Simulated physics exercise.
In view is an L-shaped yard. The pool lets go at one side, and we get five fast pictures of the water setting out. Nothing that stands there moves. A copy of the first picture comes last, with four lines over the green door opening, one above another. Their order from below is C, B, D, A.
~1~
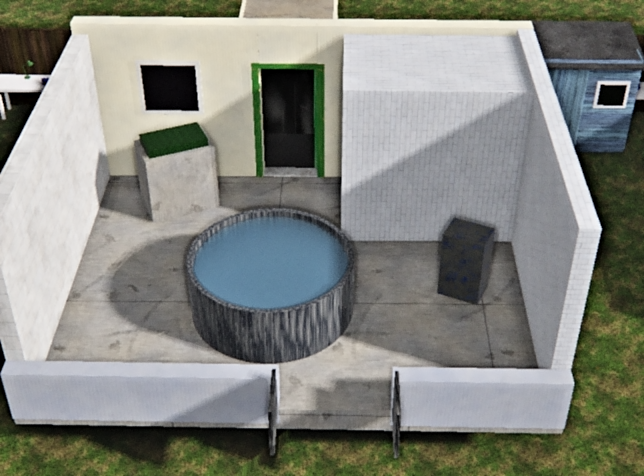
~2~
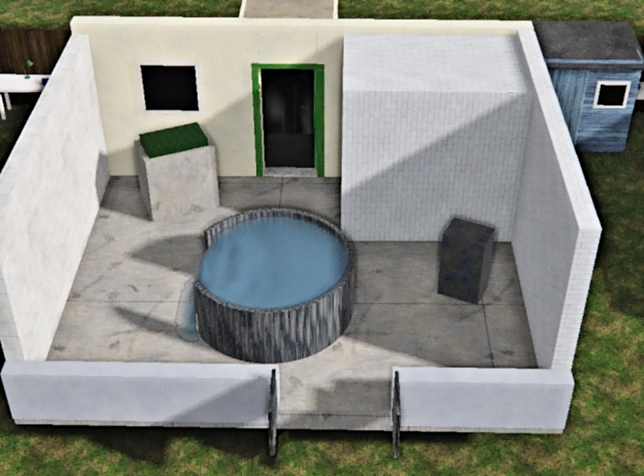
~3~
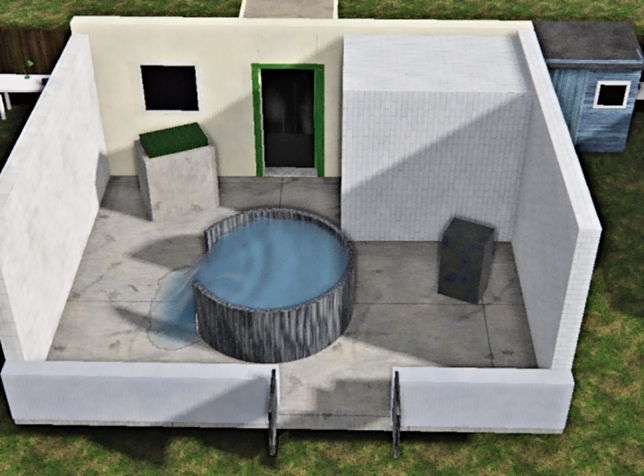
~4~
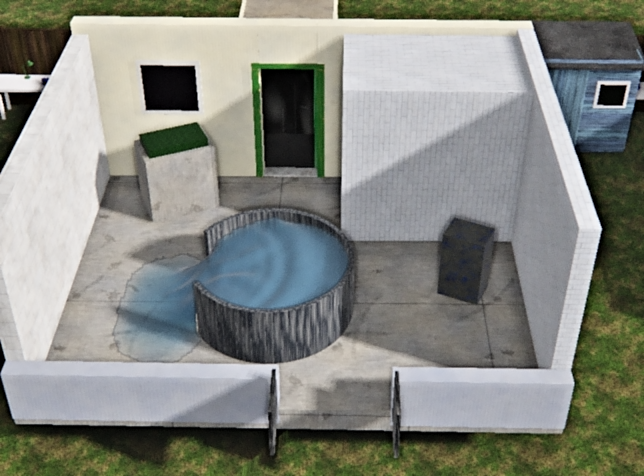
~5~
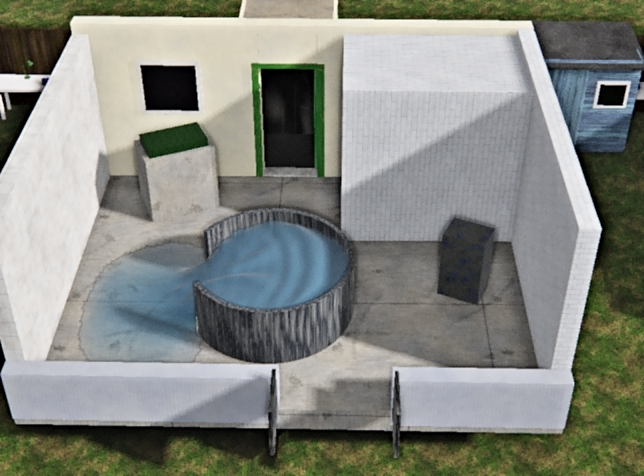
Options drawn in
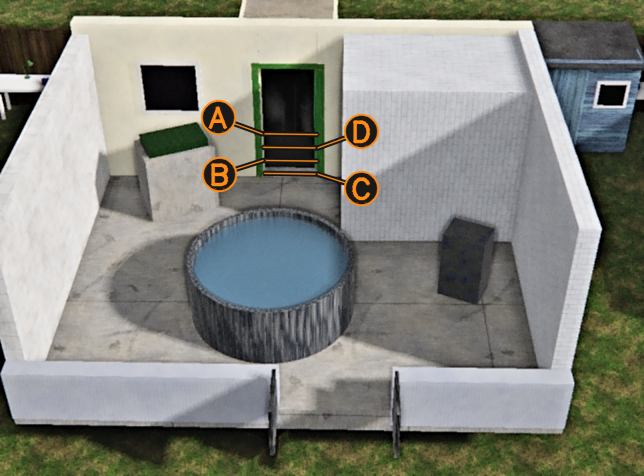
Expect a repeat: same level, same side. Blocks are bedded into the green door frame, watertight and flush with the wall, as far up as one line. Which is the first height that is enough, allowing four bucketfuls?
That is mark B.
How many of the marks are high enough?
Three of them.
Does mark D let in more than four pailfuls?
No, that is safe.
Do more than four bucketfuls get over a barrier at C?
Yes, that goes wrong.
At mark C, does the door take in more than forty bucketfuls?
No.
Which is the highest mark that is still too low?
That would be C.
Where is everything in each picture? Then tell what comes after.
Water in the pool at rest, its middle at (271, 262); foot of the green doorway at (290, 176); open gate at (335, 363), in the first frame.
Front seen at (195, 338), 1 % of the ground wet, in the second frame.
Front seen at (167, 344), 4 % of the ground wet, in the third frame.
Front seen at (126, 347), 9 % of the ground wet, in the fourth frame.
Front seen at (87, 331), 16 % of the ground wet, in the fifth frame.
On the marked copy, A at (289, 134); B at (290, 160); C at (290, 173); D at (290, 147); from the bottom up C, B, D, A.
Choosing A, nothing gets over.
Choosing B, nothing gets over.
Choosing C, some 15 bucketfuls get in.
Choosing D, nothing gets over.
